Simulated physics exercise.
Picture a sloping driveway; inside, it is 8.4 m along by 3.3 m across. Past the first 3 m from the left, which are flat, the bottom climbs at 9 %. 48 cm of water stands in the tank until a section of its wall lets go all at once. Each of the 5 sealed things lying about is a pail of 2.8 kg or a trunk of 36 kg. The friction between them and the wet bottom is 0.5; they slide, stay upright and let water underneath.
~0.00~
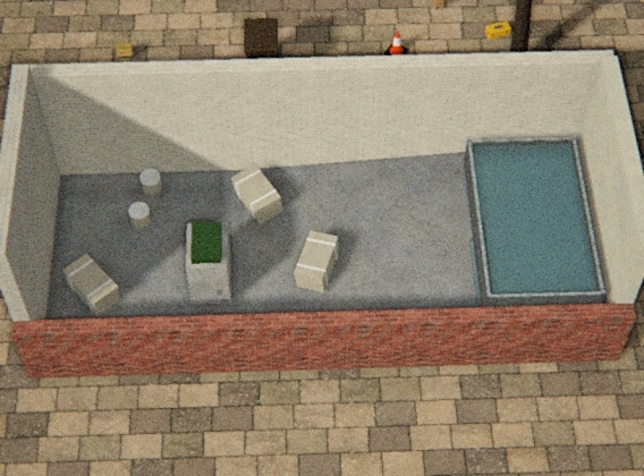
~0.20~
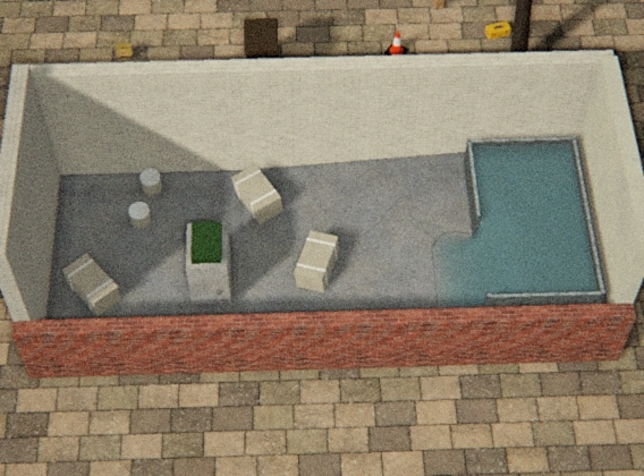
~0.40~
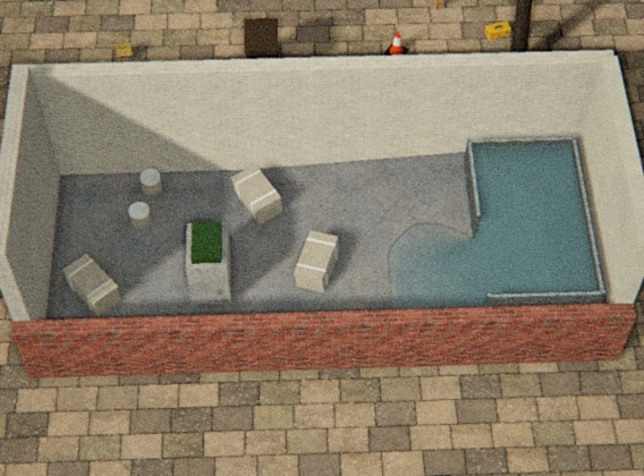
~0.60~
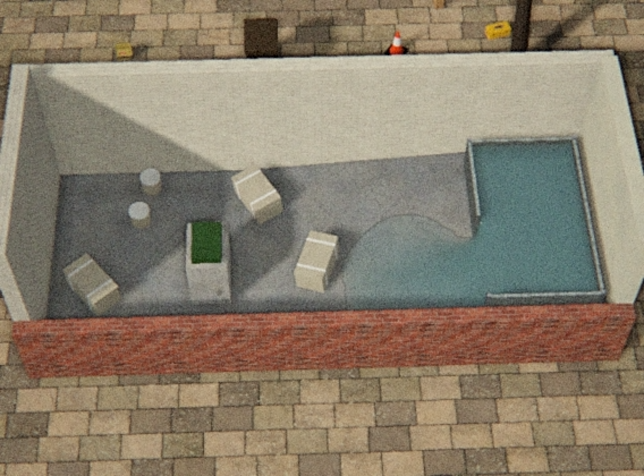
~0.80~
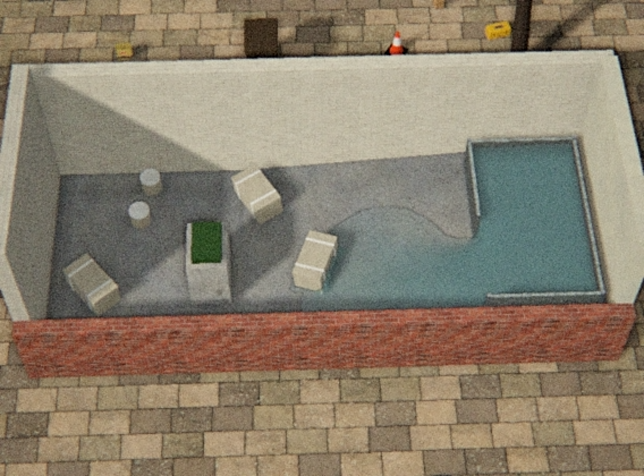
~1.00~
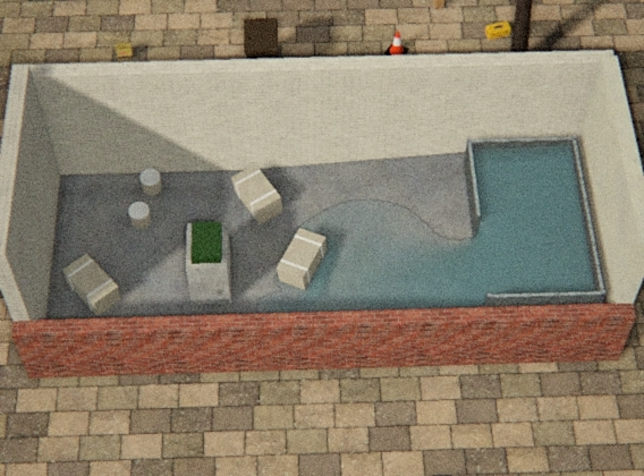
Water spreads leftward from a blue pool at the right end of a long walled enclosure with a grey floor, seen from a high, steady viewpoint above brick paving. Pale boxes, two small whitish cylinders and a green-topped block stand across the left and middle. The water creeps along the near red-brick wall, reaches the rightmost pale box, and that box shifts slightly left while the others stay still.
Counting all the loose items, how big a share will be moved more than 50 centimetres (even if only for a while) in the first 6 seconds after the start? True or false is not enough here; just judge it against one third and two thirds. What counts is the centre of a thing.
It lies at or above the upper mark.
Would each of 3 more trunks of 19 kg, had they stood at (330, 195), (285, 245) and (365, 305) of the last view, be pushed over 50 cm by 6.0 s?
Within, beyond, beyond.
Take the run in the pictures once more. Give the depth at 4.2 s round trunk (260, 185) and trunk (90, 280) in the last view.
Depths: Near 10 cm, then near 8 cm.
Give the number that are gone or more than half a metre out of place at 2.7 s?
Tally: 1.
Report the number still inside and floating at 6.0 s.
4.
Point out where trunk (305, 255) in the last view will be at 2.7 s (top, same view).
About (178, 212), give or take.
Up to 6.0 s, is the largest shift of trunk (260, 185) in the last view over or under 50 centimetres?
Within the mark.
After 1.4 s 1 of 5 are over 50 cm from their spots; 0 afloat.
After 2.7 s 1 of 5 are over 50 cm from their spots; 0 afloat.
After 4.2 s 3 of 5 are over 50 cm from their spots; 2 afloat.
After 6.0 s 4 of 5 are over 50 cm from their spots, and 4 have been at some point; 4 afloat.
